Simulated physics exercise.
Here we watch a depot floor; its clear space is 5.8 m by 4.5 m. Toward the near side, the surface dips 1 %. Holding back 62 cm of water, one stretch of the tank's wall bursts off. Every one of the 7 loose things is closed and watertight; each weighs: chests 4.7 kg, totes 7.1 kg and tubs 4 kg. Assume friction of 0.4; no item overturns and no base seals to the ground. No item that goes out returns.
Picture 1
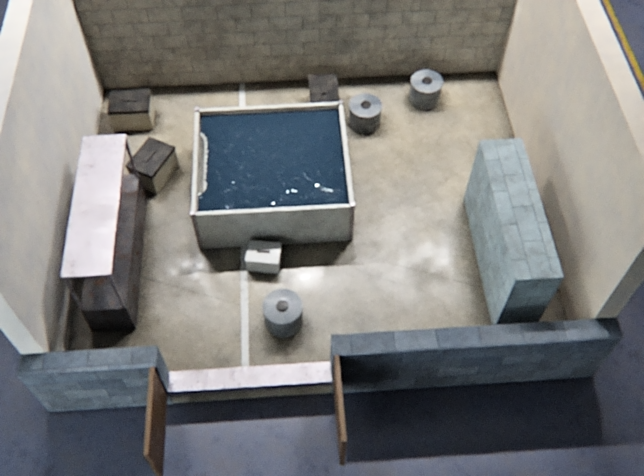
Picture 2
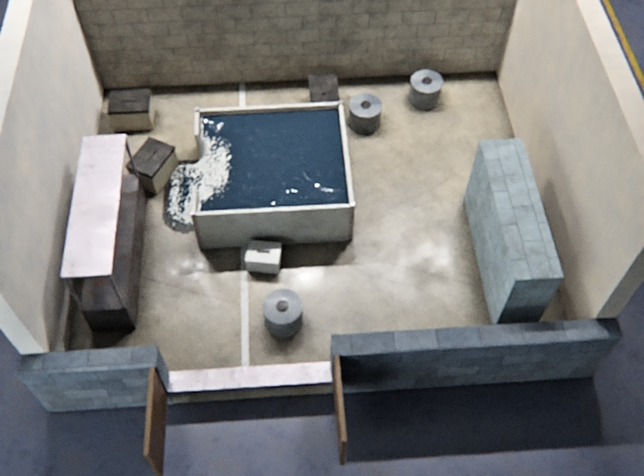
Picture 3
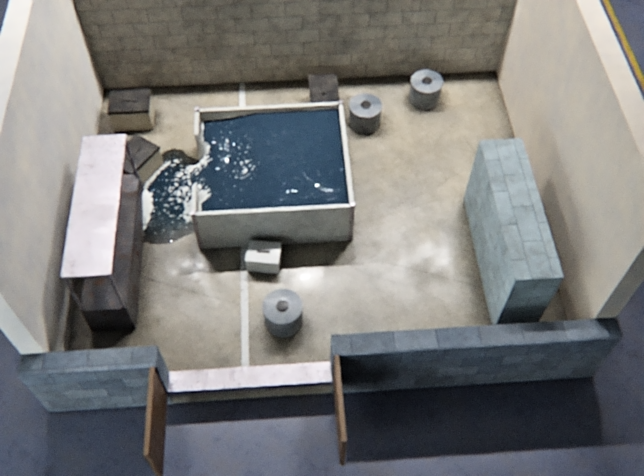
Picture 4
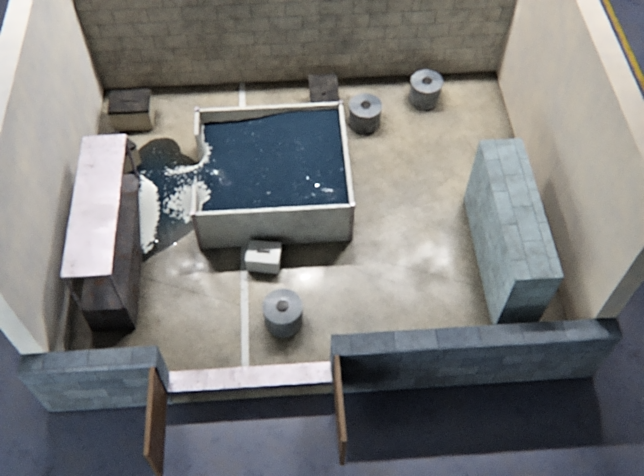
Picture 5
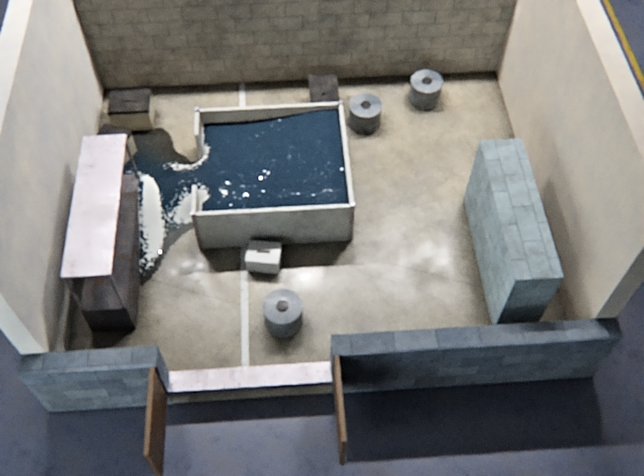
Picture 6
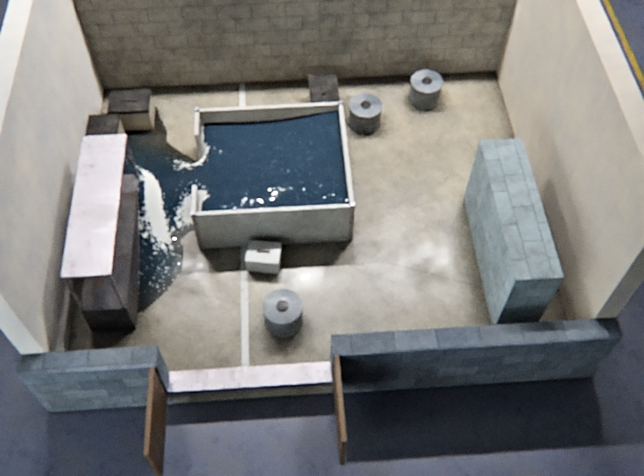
In the video, water bursts through the left side of a square tank in a walled room, spreading foamy across the floor and pushing a dark box left and back beside a long block while the gray cylinders stay still.
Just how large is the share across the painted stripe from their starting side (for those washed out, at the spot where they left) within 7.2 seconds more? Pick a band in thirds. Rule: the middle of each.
Band: Under a third.
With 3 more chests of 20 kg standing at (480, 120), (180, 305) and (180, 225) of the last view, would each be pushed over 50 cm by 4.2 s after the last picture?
One by one they come out lesser, larger, larger.
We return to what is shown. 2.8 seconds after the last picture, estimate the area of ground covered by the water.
My estimate is roughly 16 m2.
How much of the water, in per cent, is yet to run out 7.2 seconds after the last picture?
About 78 in a hundred parts of the water.
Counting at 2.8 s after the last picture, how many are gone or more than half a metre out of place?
At that time I count 5.
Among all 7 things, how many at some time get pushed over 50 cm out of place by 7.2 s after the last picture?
The tally stands at 6.
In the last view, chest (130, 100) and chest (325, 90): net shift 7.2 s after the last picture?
The shifts read 500 cm and 150 cm, in that sequence.
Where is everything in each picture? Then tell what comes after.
In the first picture, a chest at (150, 156), on the bottom; a chest at (129, 100) rests on the ground; 3.0 m2 under water; 0 of 7 have shifted.
In the second picture, a chest at (150, 156) rests on the ground; a chest at (129, 100) rests on the ground; 3.5 m2 under water; 0 of 7 have shifted.
In the third picture, a chest at (134, 153), on the bottom, 22 cm from its start; a chest at (129, 100) rests on the ground; water covers 3.9 m2; 1 of 7 have shifted.
In the fourth picture, a chest at (110, 149), on the bottom, 54 cm from its start; a chest at (129, 100), on the bottom; water covers 4.4 m2; 1 of 7 have shifted.
In the fifth picture, a chest at (107, 142), on the bottom, 62 cm from its start; a chest at (129, 100), on the bottom; 4.8 m2 under water; 1 of 7 have shifted.
In the sixth picture, a chest at (101, 130), afloat, 77 cm from its start; a chest at (129, 100) rests on the ground; 5.3 m2 under water; 1 of 7 have shifted.
Then, 0.9 s after the last picture 0 of 7 are over the mark; 1 afloat.
Then, 2.8 s after the last picture 2 of 7 are over the mark; 3 afloat.
Then, 4.8 s after the last picture 2 of 7 are over the mark; 6 afloat.
Then, 7.2 s after the last picture 2 of 7 are over the mark; 6 afloat.
